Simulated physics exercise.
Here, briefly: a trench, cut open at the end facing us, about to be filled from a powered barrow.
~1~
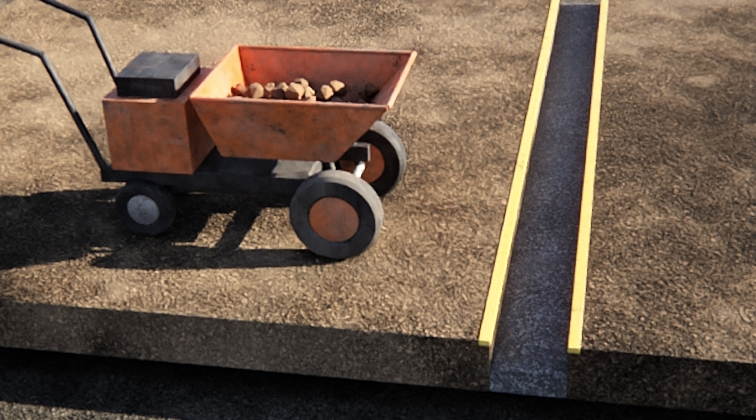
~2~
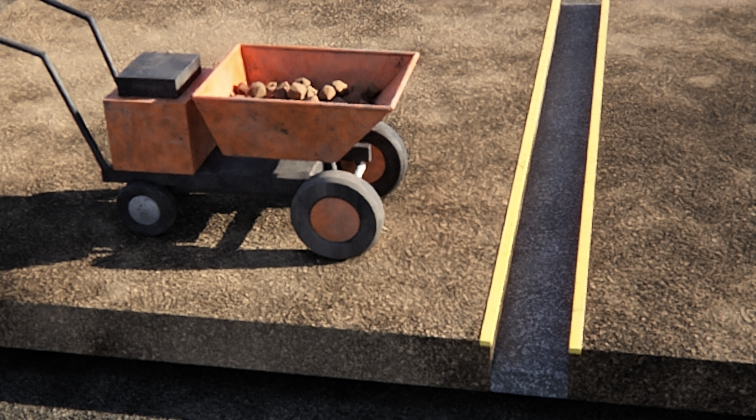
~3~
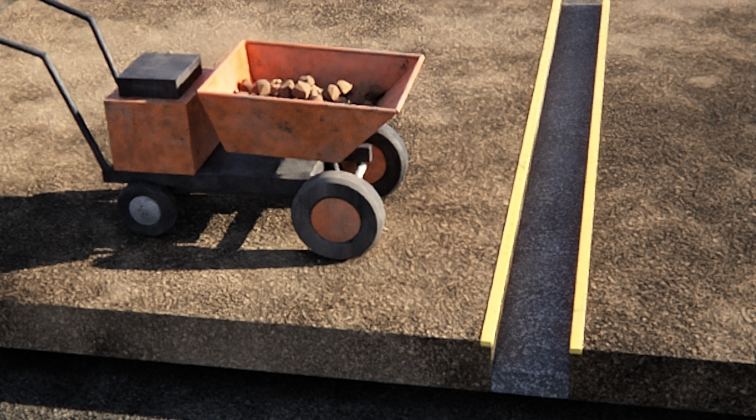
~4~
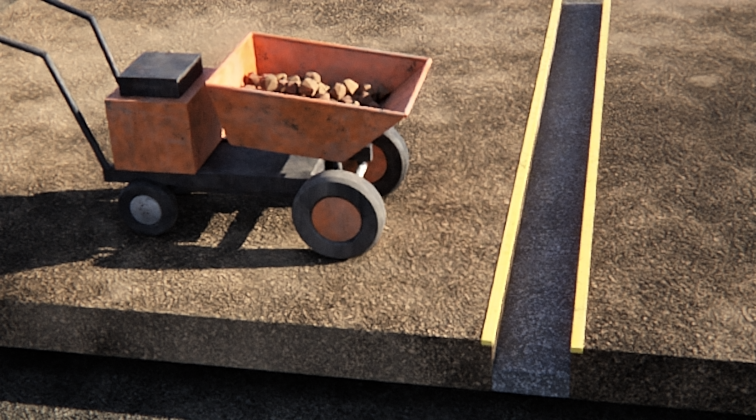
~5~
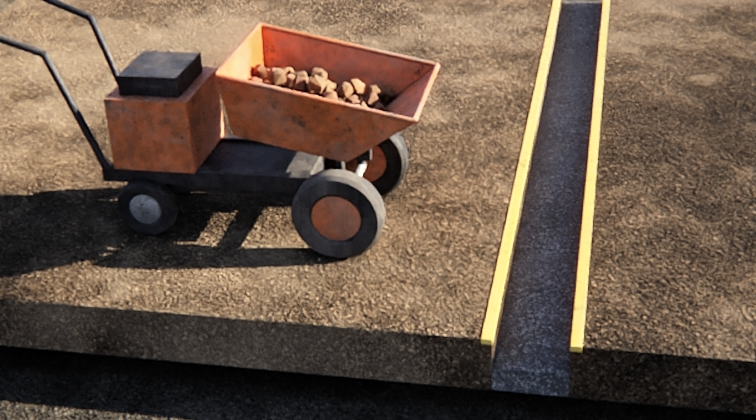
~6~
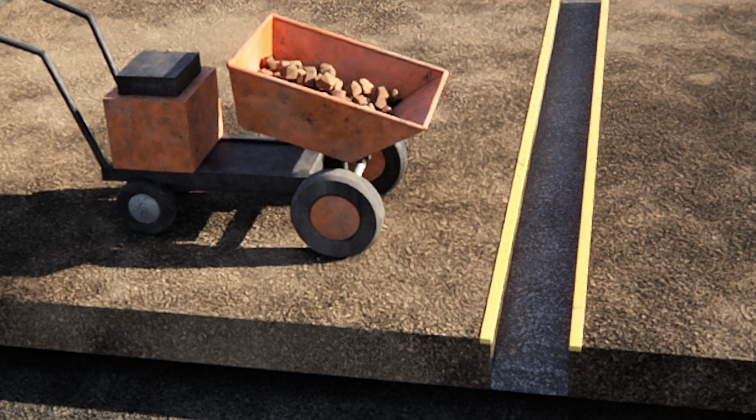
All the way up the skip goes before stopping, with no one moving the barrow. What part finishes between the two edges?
The trench will most likely get the bulk of it.
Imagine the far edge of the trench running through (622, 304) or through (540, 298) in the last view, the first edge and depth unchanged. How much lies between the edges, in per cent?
In order: 70 per cent, then 40 per cent.
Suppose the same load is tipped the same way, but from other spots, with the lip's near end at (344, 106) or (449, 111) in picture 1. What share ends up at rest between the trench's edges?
The first gives 30 %, the second 70 %.
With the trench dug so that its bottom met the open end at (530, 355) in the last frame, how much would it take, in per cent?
Estimated share: Approx. 50 per cent.
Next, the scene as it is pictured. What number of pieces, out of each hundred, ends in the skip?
Result: Close to 20 per cent.
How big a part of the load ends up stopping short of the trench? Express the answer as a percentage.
Around 15 per cent.
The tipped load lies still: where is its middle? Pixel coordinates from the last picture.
About pixel (534, 250).
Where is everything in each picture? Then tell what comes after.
The first frame shows lip of the skip at (387, 108), level; top of the load at (278, 95), clay clods; first edge of the trench at (494, 296); far edge at (578, 303), the trench over half as wide as the skip, and about half as deep as wide.
The second frame shows lip of the skip at (390, 109), level; top of the load at (280, 95).
The third frame shows lip of the skip at (396, 112), tipped barely; top of the load at (285, 93).
The fourth frame shows lip of the skip at (404, 116), tipped a little; top of the load at (291, 89).
The fifth frame shows lip of the skip at (414, 121), tipped a little; top of the load at (286, 95).
The sixth frame shows lip of the skip at (423, 129), tipped clearly; top of the load at (279, 79); first edge of the trench at (495, 295); far edge at (579, 301).
Soon, skip tipped steeply; all in the skip.
A while on, skip tipped right over; about two thirds in the skip; about a quarter short of the trench; about a quarter in or heaped over the trench.
Towards the end, skip tipped right over; about a quarter in the skip; a small part short of the trench; about two thirds in or heaped over the trench; a stray few beyond it.
Finally, skip tipped right over; about a quarter in the skip; a small part short of the trench; about two thirds in or heaped over the trench; a stray few beyond it.
